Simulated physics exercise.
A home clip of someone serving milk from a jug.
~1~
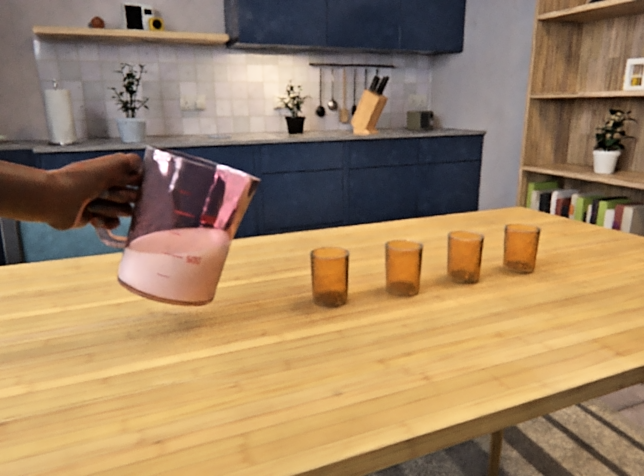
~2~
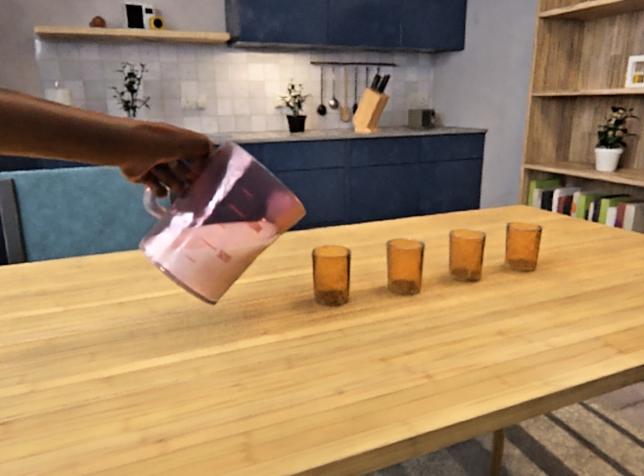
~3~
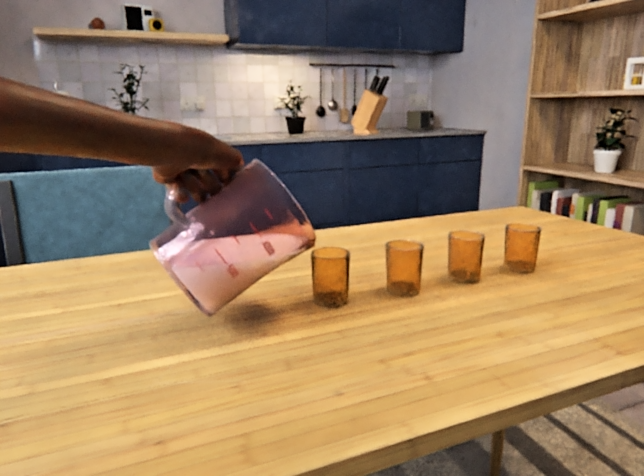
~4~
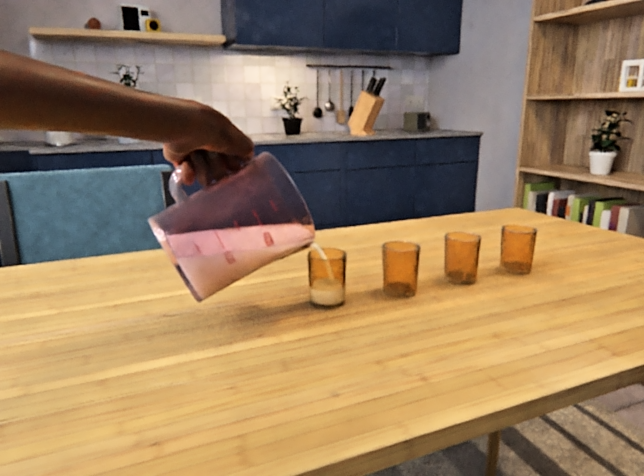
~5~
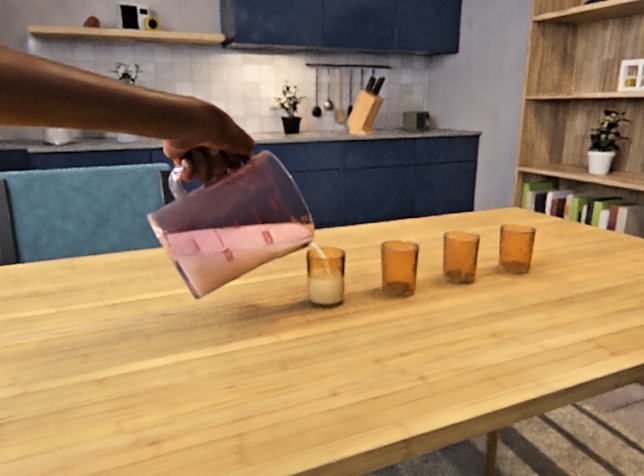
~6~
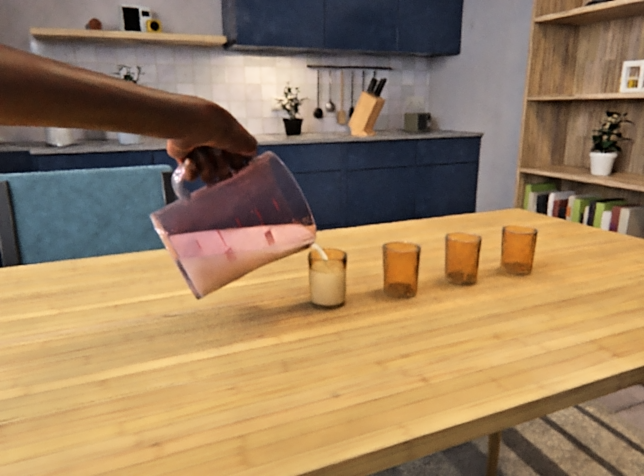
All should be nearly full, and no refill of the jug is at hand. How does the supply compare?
The milk goes round.
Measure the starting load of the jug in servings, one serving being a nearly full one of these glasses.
Roughly 5.5 servings.
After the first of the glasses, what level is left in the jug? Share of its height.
Close to 30 %.
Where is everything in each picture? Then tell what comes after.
The hand lifts the jug; jug (185, 223) about a third full; four glasses, the last at (521, 247), in the first picture.
The jug is brought over; jug (224, 222) tipped 45° with all of its load; the first is empty, in the second picture.
The jug is brought over; jug (236, 238) tipped 60° with all of its load; four glasses, the last at (522, 246), in the third picture.
A stream runs into the first small glass; jug (235, 227) tipped 65° with nearly all of its load; the first is about a quarter full, in the fourth picture.
A stream runs into the first small glass; jug (235, 225) tipped 65° with nearly all of its load; four glasses, the last at (516, 247), in the fifth picture.
A stream runs into the first small glass; jug (236, 225) tipped 65° with nearly all of its load; the first is about two thirds full, in the sixth picture.
Soon after, the first is about three quarters full.
Later, the first is done and the jug has about three quarters of its load.
In the end, all four are full and about a quarter of the milk is over.
